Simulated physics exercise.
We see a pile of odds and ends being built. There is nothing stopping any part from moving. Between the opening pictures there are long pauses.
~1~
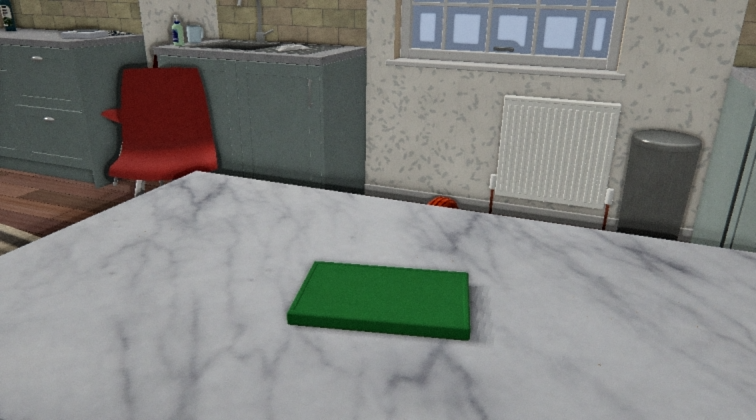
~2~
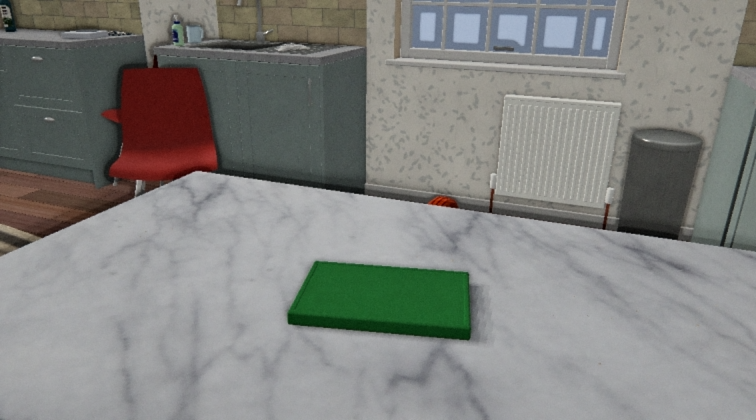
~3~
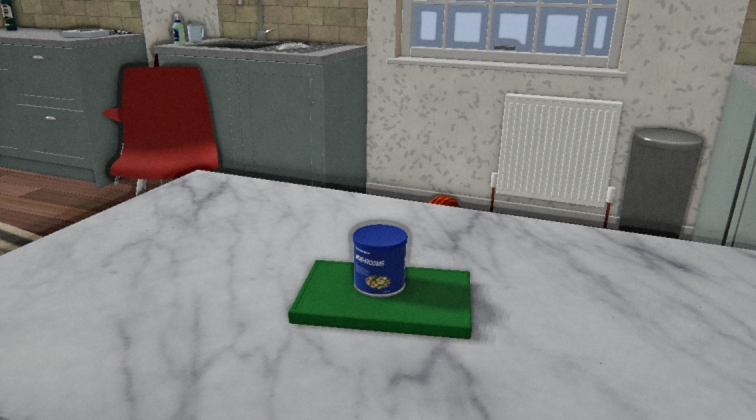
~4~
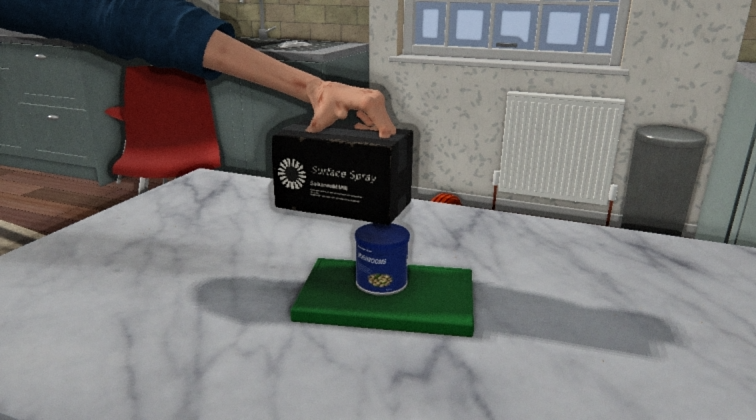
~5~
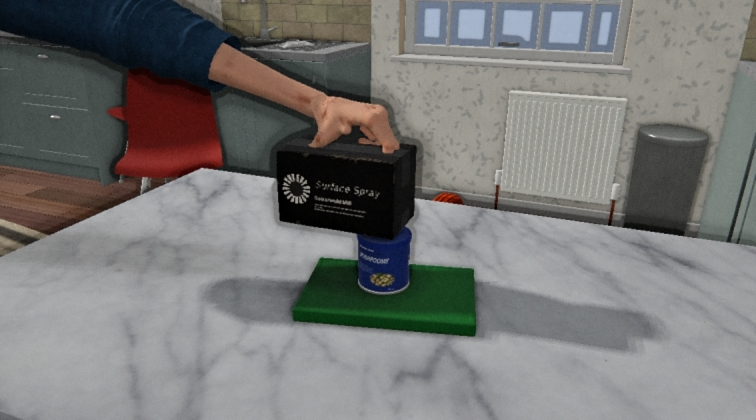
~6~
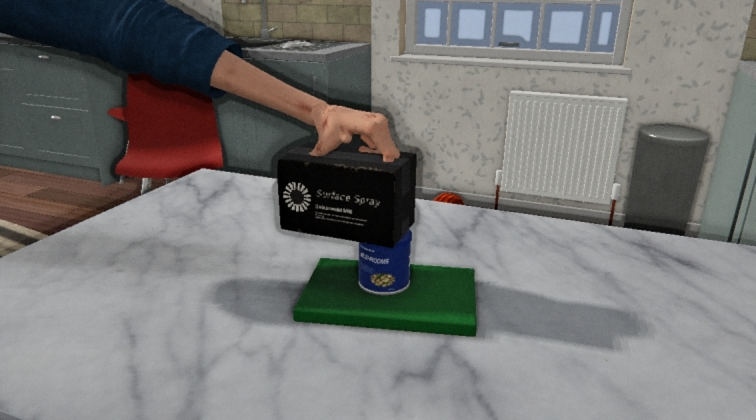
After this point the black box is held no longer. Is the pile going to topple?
My guess is the pile will not stay put.
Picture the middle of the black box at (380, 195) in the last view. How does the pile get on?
In the end the pile does not fall.
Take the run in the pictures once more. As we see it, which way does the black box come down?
That would be the viewer's left.
Then, 0.40 s later than the last frame, black box now fallen.
Then, 0.60 s later than the last frame, things are still on the move.
Then, 0.80 s later than the last frame, as before.
Then, 1.40 s later than the last frame, nothing new.
When it is over, fallen, black box; the other 2 as before. End places, in pixels of the last picture, black box near (208, 227). The pile comes apart.
